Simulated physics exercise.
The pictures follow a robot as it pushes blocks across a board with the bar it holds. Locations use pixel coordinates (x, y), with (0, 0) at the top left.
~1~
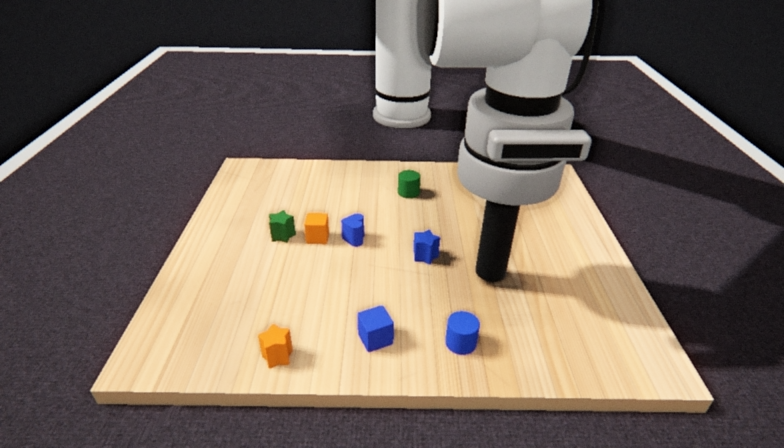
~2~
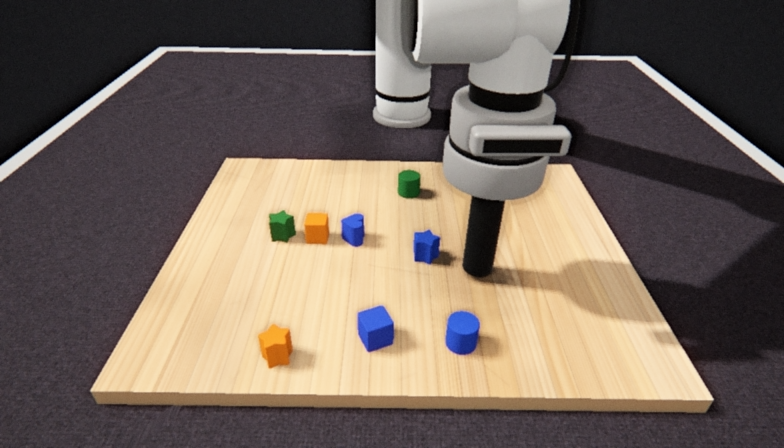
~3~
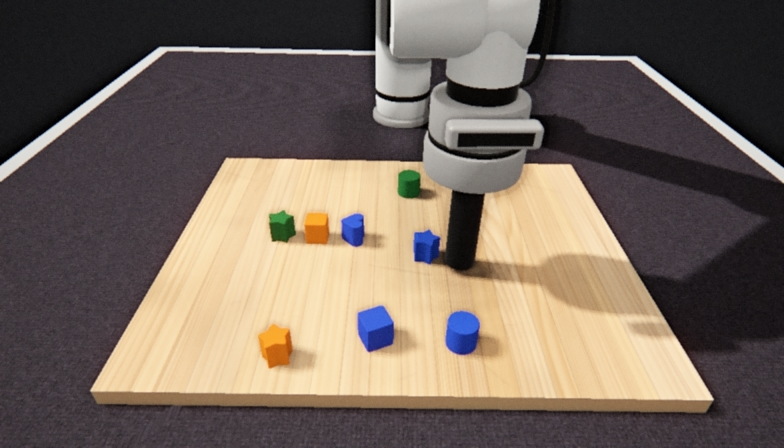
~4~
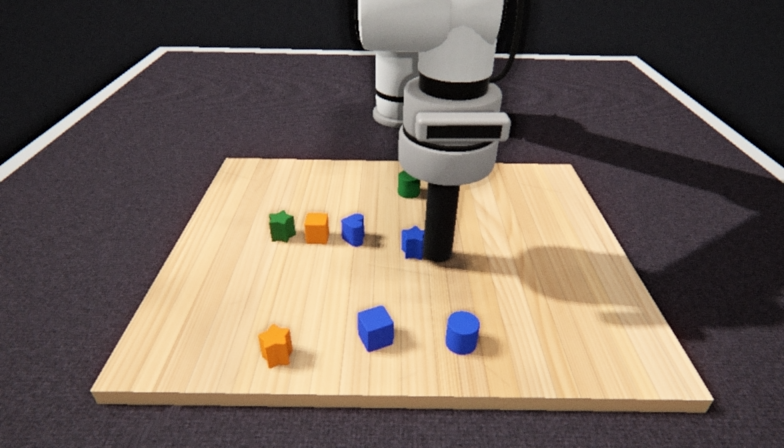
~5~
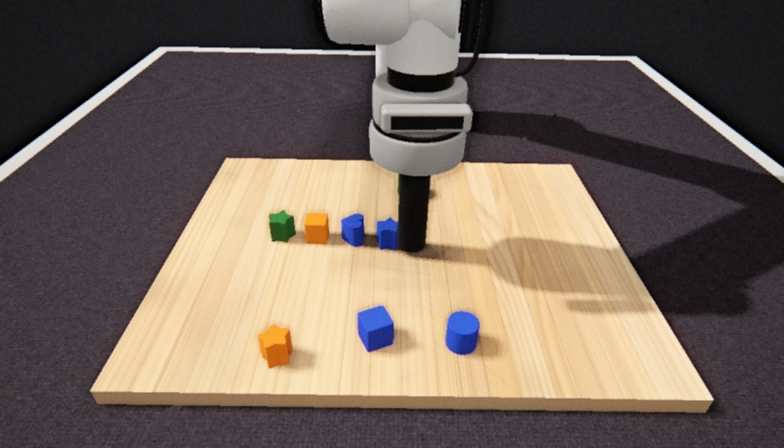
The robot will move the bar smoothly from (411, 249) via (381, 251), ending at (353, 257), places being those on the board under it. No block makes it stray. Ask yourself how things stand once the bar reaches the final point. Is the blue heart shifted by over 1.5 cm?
Answer: Yes.
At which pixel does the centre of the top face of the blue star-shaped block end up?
Located at (354, 222).
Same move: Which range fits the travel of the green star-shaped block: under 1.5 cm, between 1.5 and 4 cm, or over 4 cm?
It ends within 1.5 cm of its spot.
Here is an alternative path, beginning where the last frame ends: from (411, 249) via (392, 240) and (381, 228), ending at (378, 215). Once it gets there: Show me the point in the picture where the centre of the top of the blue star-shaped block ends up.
Answer: (357, 209).
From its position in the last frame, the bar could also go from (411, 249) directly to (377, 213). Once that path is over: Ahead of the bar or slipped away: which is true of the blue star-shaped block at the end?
I'd say the blue star-shaped block has slipped off and sits beside or behind the bar.
The first path, step by step. Halfway along, bar (381, 245); blue heart (345, 217); blue star-shaped block (365, 220), turned 25° clockwise.
At the end, bar (352, 252); green star-shaped block in place; orange four-sided block in place; blue heart (338, 214), turned 30° clockwise; blue star-shaped block (354, 222), turned 55° clockwise.
